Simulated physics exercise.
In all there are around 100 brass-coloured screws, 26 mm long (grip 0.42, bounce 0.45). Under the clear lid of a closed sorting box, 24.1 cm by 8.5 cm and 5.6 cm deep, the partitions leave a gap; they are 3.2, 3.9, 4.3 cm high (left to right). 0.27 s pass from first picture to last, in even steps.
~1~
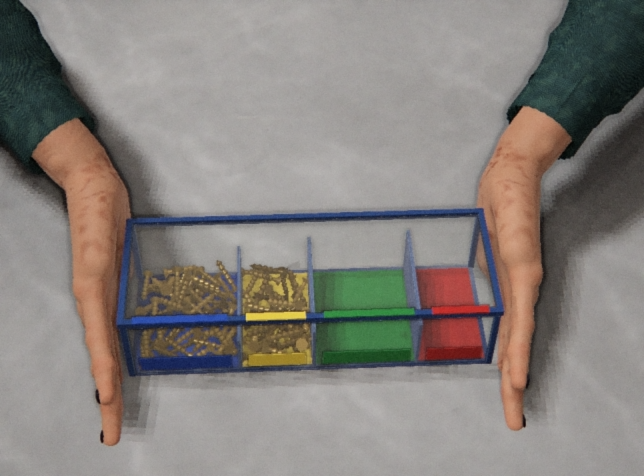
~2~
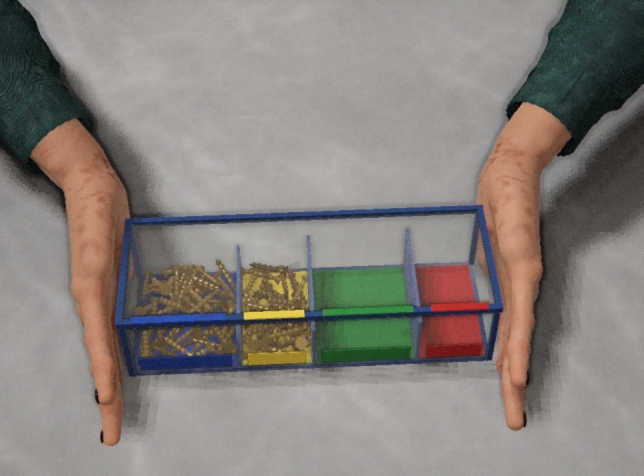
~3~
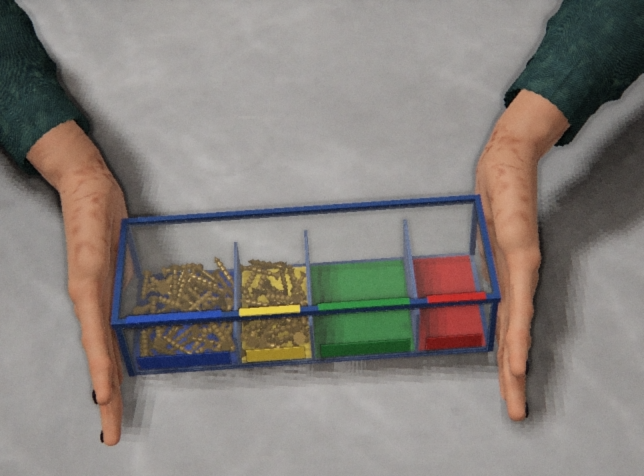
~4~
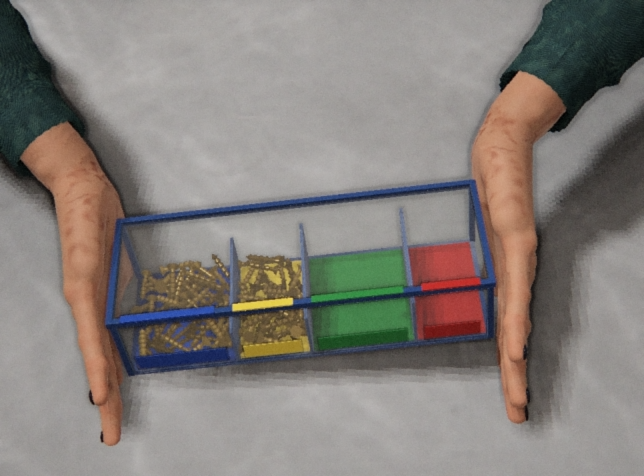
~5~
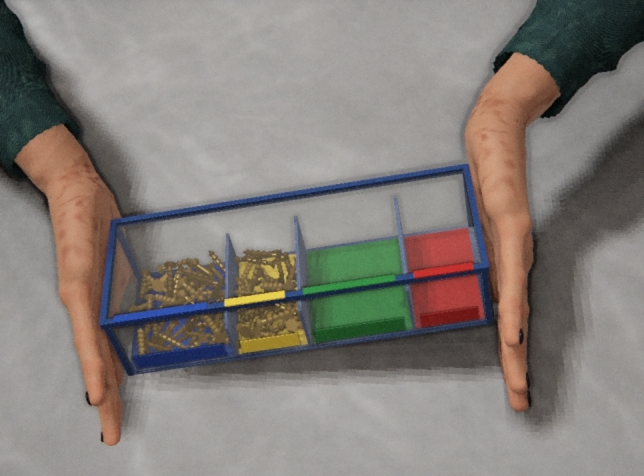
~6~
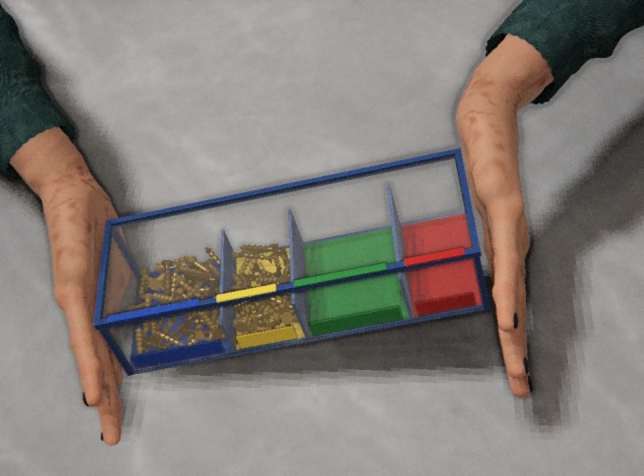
To begin with, two hands hold a clear, blue-edged sorting box nearly level, with brass-coloured screws in the blue and yellow sections and the green and red ones empty. The hands then tilt it gradually, the right end rising higher than the left, while the screws remain in the same two sections.
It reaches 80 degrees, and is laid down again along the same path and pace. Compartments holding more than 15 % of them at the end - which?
Red no, blue yes, green no, yellow yes.
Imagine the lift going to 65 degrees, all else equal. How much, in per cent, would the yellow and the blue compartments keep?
Shares: Yellow 40 and blue 60, per cent.
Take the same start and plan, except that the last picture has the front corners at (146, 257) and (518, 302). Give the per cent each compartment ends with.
Red = 0 %, blue = 45 %, green = 10 %, yellow = 40 %.
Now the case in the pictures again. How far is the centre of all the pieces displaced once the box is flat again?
1.5 cm, roughly.
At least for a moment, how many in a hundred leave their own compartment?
Estimate: Some 0 per cent.
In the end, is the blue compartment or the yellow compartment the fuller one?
The blue one.
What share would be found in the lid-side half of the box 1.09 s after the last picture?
I'd put it at some 0 percent.
Then, 1.09 s after the last picture, tilt 80 degrees; blue 60 %, yellow 40 %.
Then, 1.81 s after the last picture, tilt 36 degrees; blue 60 %, yellow 40 %.
Then, 2.57 s after the last picture, tilt 0 degrees; blue 60 %, yellow 40 %.
In the end, red 0 %, blue 60 %, green 0 %, yellow 40 %.
